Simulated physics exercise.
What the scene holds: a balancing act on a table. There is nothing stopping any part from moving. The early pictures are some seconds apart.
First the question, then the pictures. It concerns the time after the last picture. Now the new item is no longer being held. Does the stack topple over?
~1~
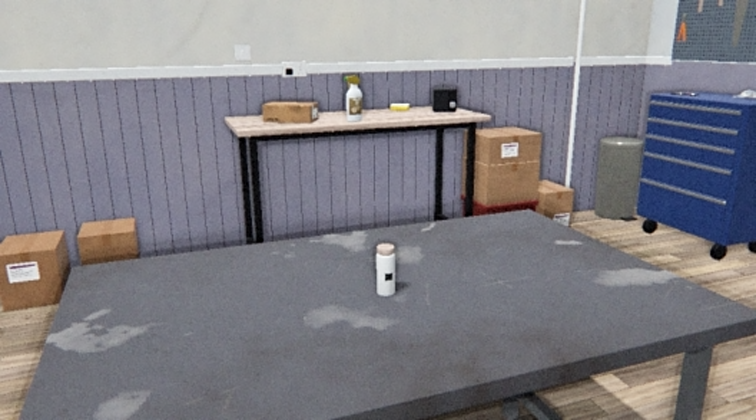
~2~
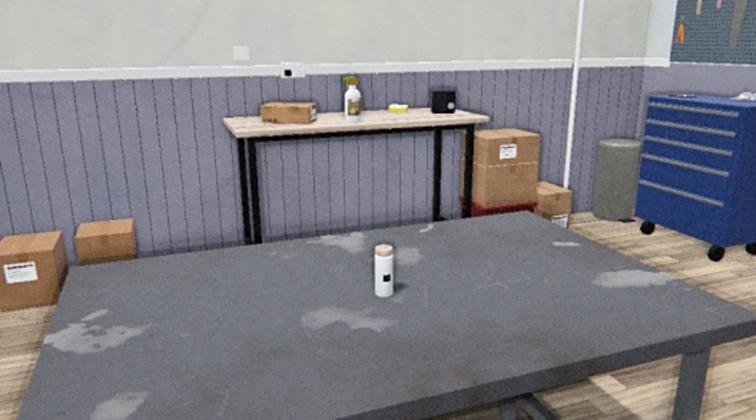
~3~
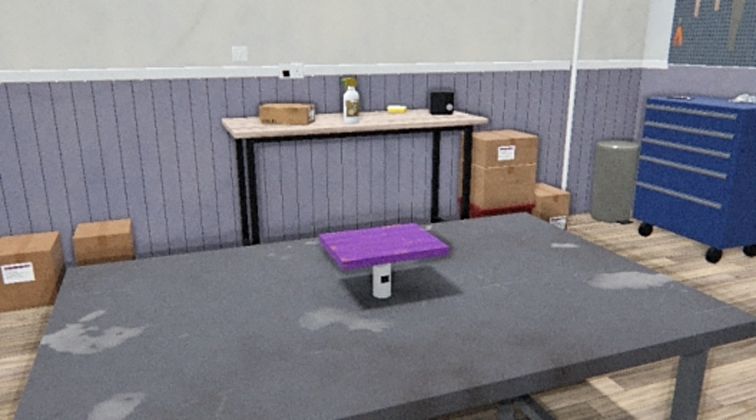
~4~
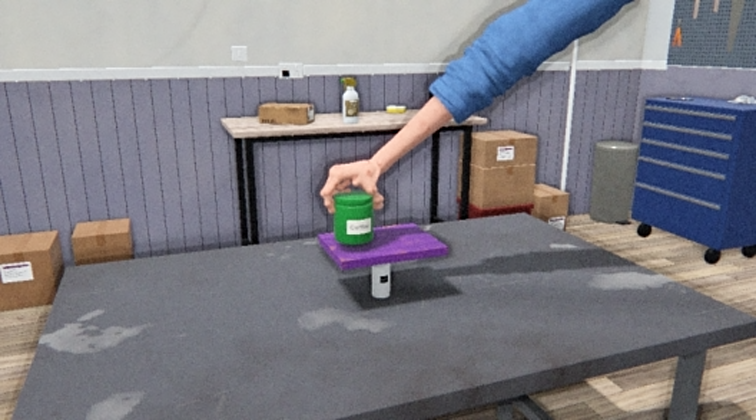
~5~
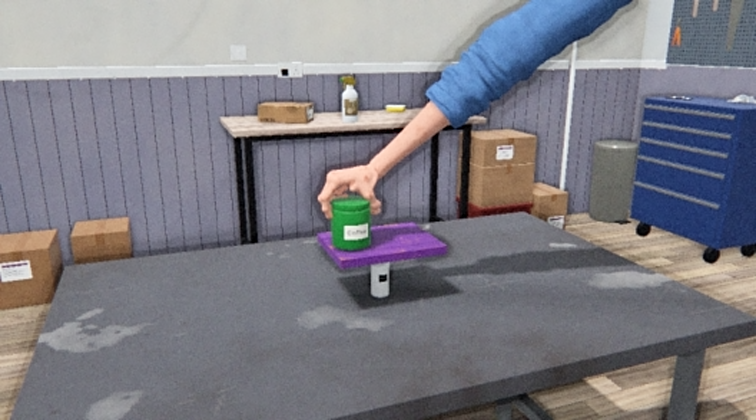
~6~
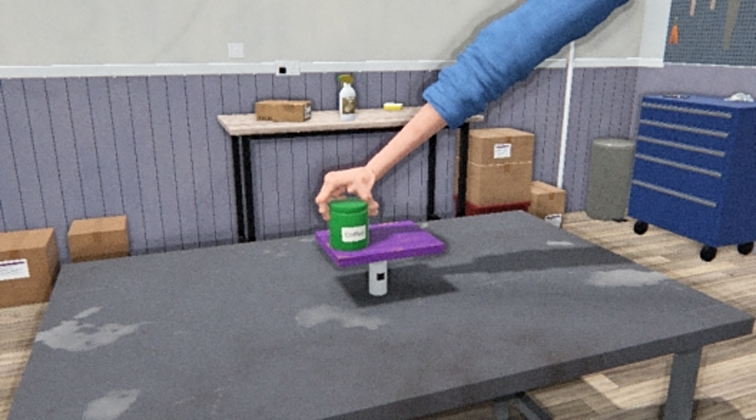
Yes, won't stay.
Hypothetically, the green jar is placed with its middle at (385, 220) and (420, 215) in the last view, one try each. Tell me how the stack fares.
Result of try one: No collapse; result of try two: Collapse.
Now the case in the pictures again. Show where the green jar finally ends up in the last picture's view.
At about (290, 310).
Then, 0.40 s on from there, green jar now fallen; purple board turned 67° from how it was put; white shaker turned 4° from how it was put.
Then, 0.60 s on from there, purple board turned 68° from how it was put; white shaker turned 7° from how it was put.
Then, 0.80 s on from there, purple board now fallen; white shaker turned 71° from how it was put.
Then, 1.00 s on from there, white shaker now fallen.
In the end, fallen, white shaker, green jar and purple board. At the end, from the last picture's camera, green jar near (290, 310). The stack loses its balance.
